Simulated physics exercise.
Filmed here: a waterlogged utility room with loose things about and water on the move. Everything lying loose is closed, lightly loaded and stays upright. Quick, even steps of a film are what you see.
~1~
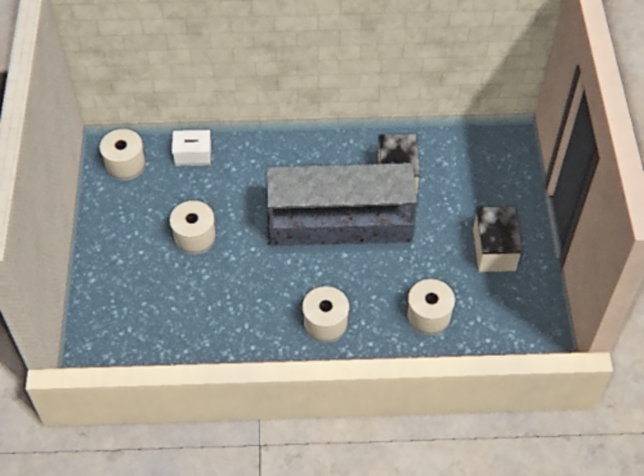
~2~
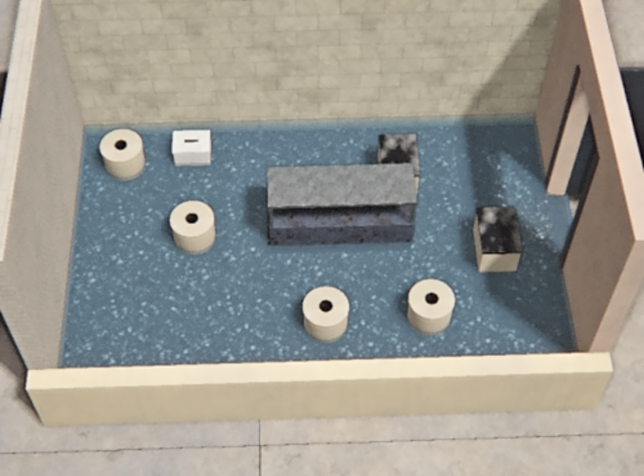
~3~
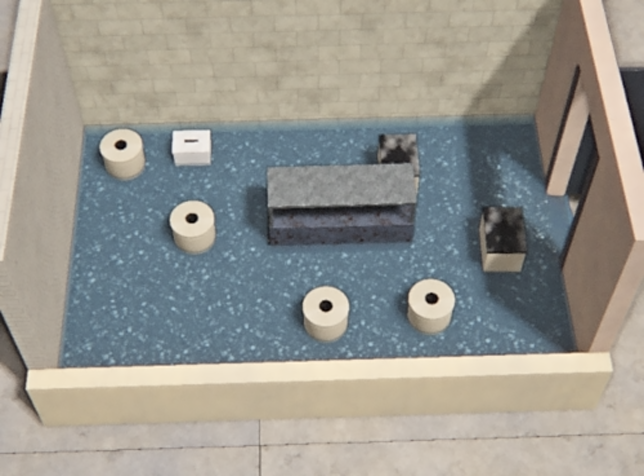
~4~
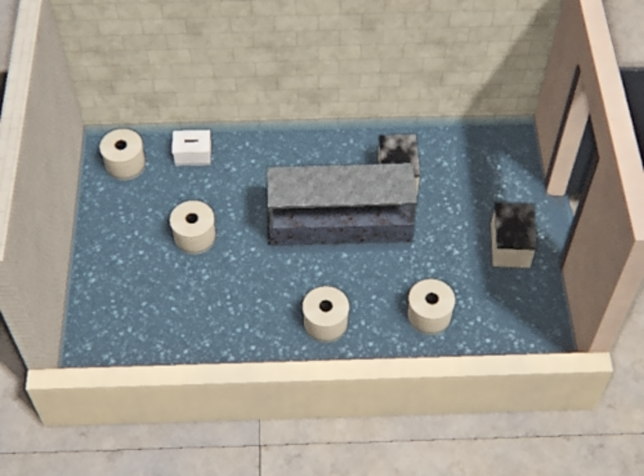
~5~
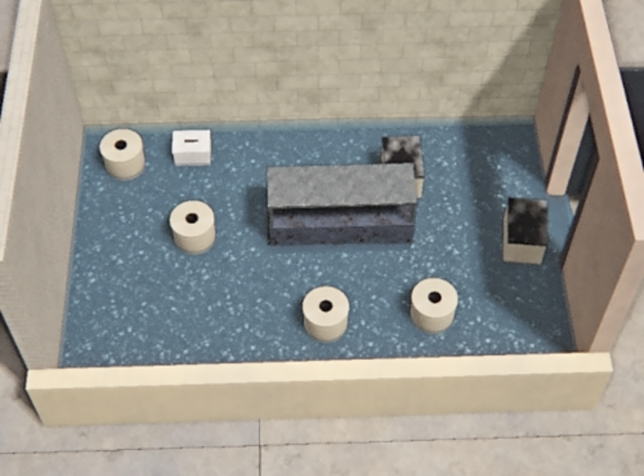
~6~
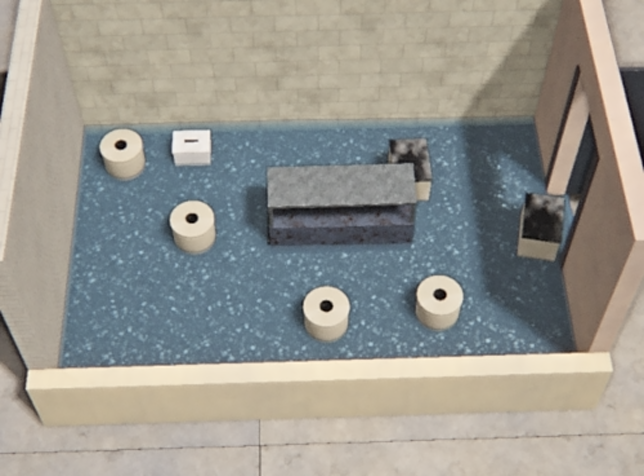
A long grey block stood on a wet blue floor among small pale drums and boxes; the dark-topped chest on the right drifted slowly rightward, then the one behind the block shifted slightly right.
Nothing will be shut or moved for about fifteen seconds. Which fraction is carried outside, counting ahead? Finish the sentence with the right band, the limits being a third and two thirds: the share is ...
The share is from a third to two thirds.
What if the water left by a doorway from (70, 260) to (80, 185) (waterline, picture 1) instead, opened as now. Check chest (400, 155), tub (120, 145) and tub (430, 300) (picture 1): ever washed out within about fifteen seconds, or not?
As listed: Kept in, through, still in.
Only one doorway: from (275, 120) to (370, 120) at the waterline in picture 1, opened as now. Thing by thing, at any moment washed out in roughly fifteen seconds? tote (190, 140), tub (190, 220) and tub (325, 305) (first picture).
Following that order: Escaped; escaped; remains behind.
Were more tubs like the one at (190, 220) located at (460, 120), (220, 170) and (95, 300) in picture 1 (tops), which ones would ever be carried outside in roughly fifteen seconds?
Summary in sequence: Exits at some point, never leaves, never leaves.
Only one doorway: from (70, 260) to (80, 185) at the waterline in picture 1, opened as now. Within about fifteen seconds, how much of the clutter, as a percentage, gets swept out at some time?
Close to 40 %, I think.
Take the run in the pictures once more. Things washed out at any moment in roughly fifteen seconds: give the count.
I make it 3.
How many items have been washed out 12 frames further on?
1.
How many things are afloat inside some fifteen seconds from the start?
I get 4.
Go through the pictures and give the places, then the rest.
A chest at (499, 229) floats; a chest at (399, 154), afloat; 0 of 7 have shifted, in the first picture.
A chest at (499, 229), afloat; a chest at (399, 154), afloat; 0 of 7 have shifted, in the second picture.
A chest at (505, 229), afloat, close to its start; a chest at (399, 154), afloat; 1 of 7 have shifted, in the third picture.
A chest at (516, 225), afloat, close to its start; a chest at (399, 155) floats; 1 of 7 have shifted, in the fourth picture.
A chest at (528, 220), afloat, a stride from its start; a chest at (403, 156) floats, close to its start; 1 of 7 have shifted, in the fifth picture.
A chest at (544, 217), afloat, a stride from its start; a chest at (411, 159), afloat, close to its start; 3 of 7 have shifted, in the sixth picture.
A moment on, 1 of 7 are out; 6 afloat.
Next, 1 of 7 are out; 6 afloat.
Later, 3 of 7 are out; 4 afloat.
In the end, 3 of 7 are out; 4 afloat.
